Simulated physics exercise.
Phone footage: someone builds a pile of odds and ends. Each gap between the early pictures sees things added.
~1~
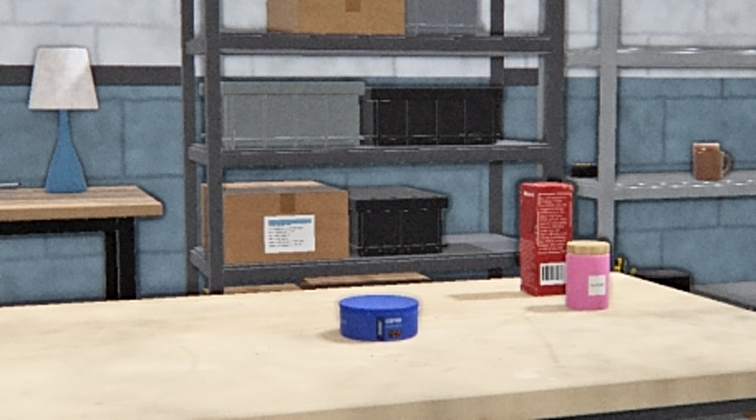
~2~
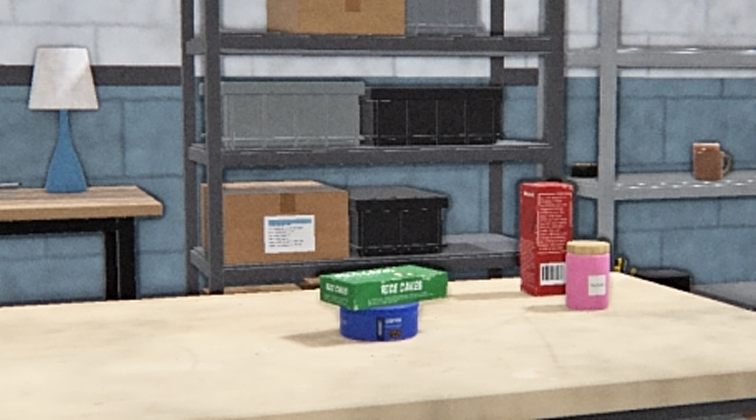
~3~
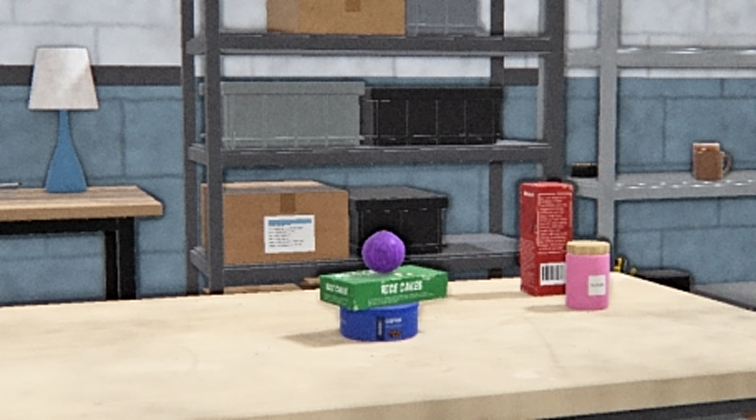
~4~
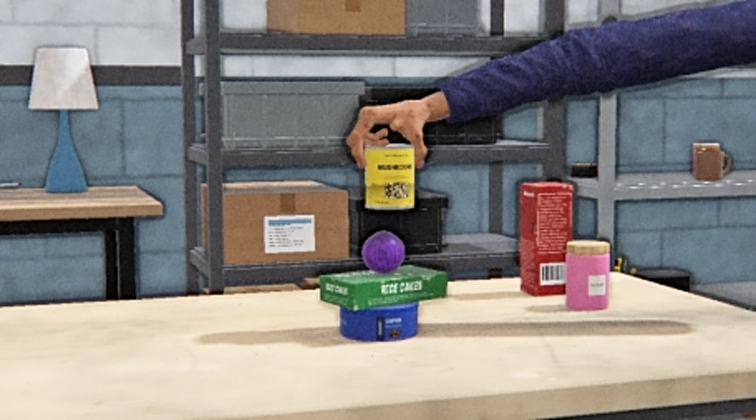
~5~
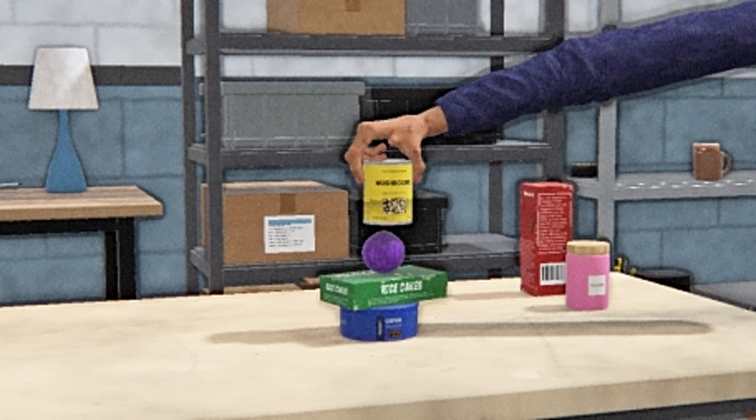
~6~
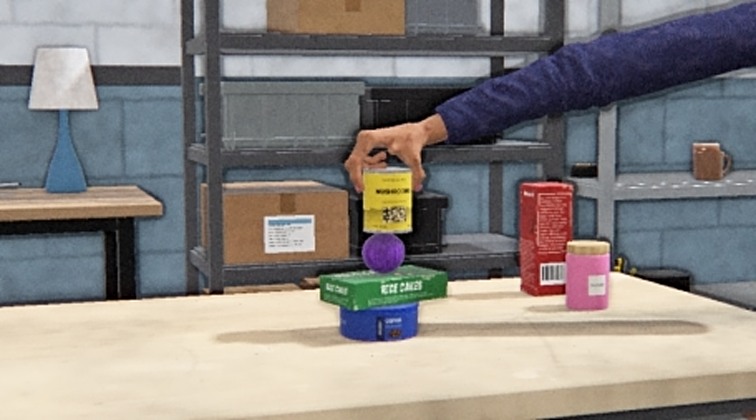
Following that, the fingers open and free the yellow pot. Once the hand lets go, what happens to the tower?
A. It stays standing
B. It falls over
It falls over.
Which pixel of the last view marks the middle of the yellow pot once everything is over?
End position in the final view: Approximately (487, 296).
Then, 0.50 s past the last view, yellow pot now fallen.
Then, 0.60 s past the last view, things are still on the move.
Finally, fallen, yellow pot; the other 5 still in place. Final places as the last picture's camera would see them, yellow pot near (488, 296). The pile gives way.
